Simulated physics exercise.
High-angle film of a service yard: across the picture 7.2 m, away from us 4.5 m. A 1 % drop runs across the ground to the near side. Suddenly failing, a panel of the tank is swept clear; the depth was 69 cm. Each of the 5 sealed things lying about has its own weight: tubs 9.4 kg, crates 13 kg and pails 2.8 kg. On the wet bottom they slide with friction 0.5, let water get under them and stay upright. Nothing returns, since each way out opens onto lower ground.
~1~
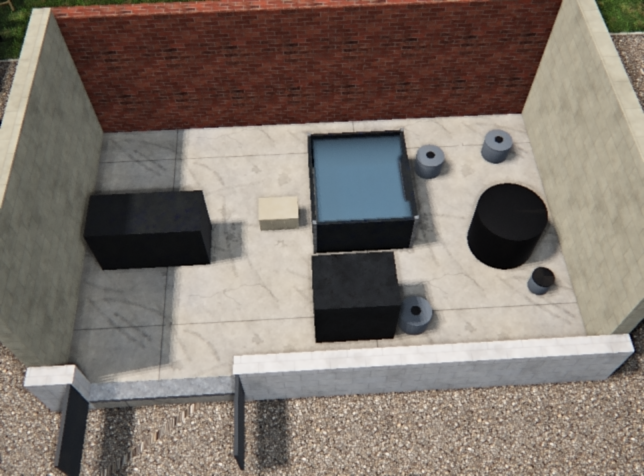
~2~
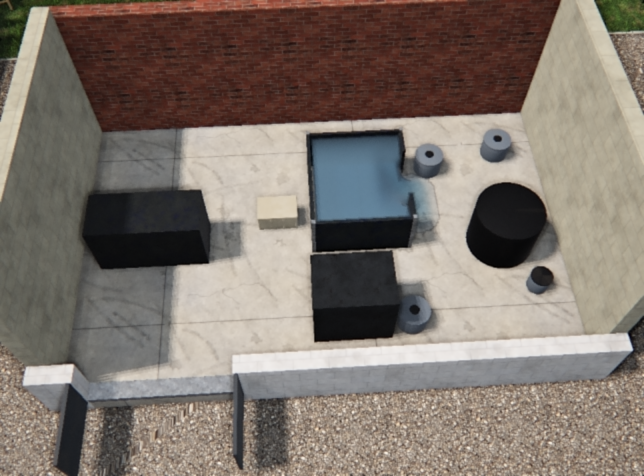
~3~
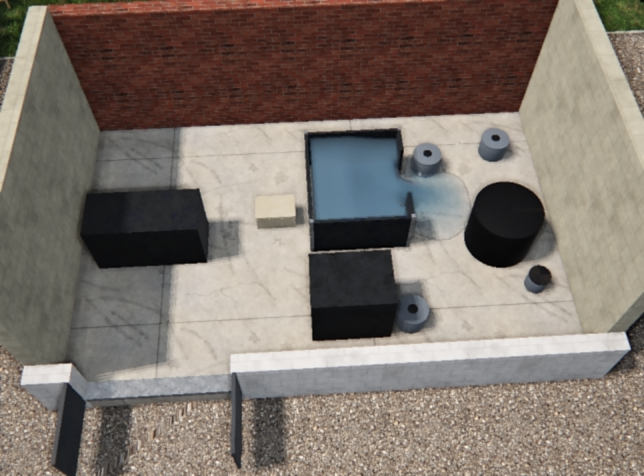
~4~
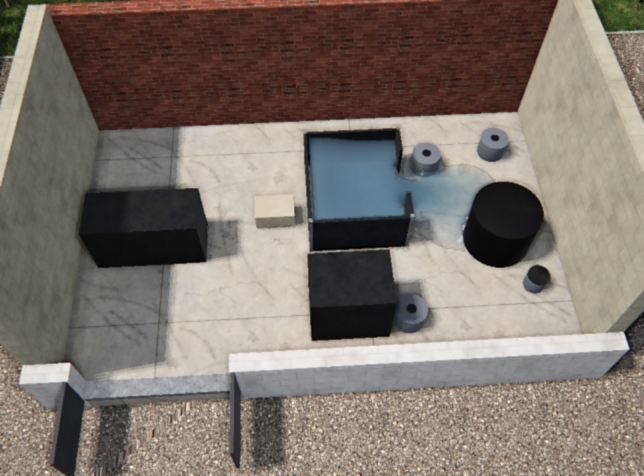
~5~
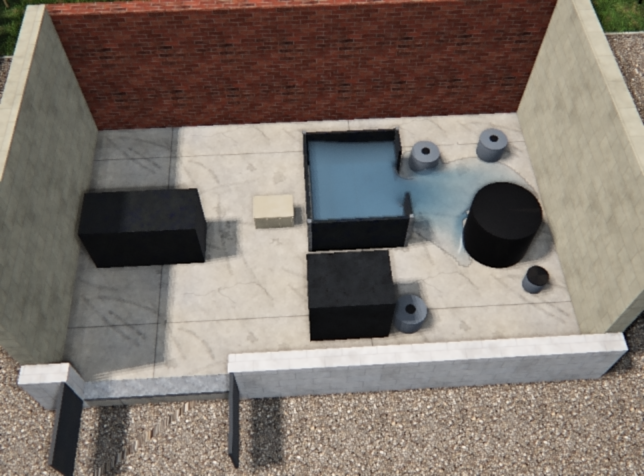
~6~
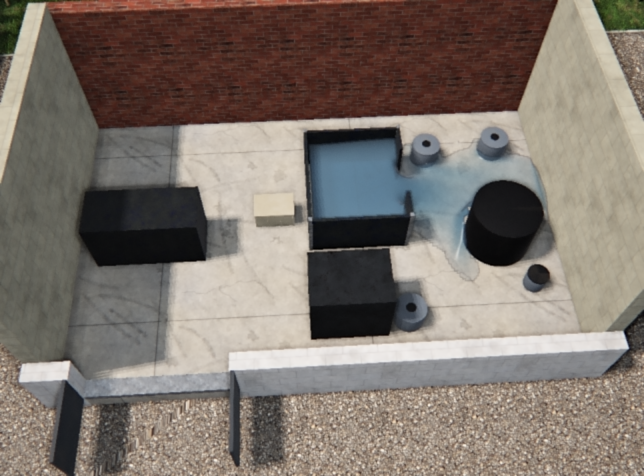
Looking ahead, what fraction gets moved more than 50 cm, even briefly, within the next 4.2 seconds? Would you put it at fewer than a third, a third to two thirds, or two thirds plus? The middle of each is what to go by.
I would say a third to two thirds.
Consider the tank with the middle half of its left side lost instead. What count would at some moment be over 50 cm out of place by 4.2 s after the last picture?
Count: 1.
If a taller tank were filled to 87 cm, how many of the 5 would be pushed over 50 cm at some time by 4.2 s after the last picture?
Then the count would be 3.
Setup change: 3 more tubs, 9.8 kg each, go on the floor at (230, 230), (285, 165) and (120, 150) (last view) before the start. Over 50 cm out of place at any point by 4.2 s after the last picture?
Order as listed: Inside half a metre / inside half a metre / inside half a metre.
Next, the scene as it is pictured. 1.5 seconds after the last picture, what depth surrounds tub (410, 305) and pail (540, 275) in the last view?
3 and 3 cm.
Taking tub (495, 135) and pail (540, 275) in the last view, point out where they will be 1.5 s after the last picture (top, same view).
Around (487, 113) and (523, 294).
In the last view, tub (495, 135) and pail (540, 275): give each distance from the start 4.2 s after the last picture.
Going in order, that's 140 cm for one and 150 cm for the other.
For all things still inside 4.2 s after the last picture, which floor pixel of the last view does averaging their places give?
The average lands around (390, 233).
Then, 0.4 s after the last picture 0 of 5 are over 50 cm from their spots; 0 afloat.
Then, 1.5 s after the last picture 0 of 5 are over 50 cm from their spots; 1 afloat.
Then, 2.8 s after the last picture 2 of 5 are over 50 cm from their spots; 3 afloat.
Then, 4.2 s after the last picture 2 of 5 are over 50 cm from their spots, and 2 have been at some point; 4 afloat.
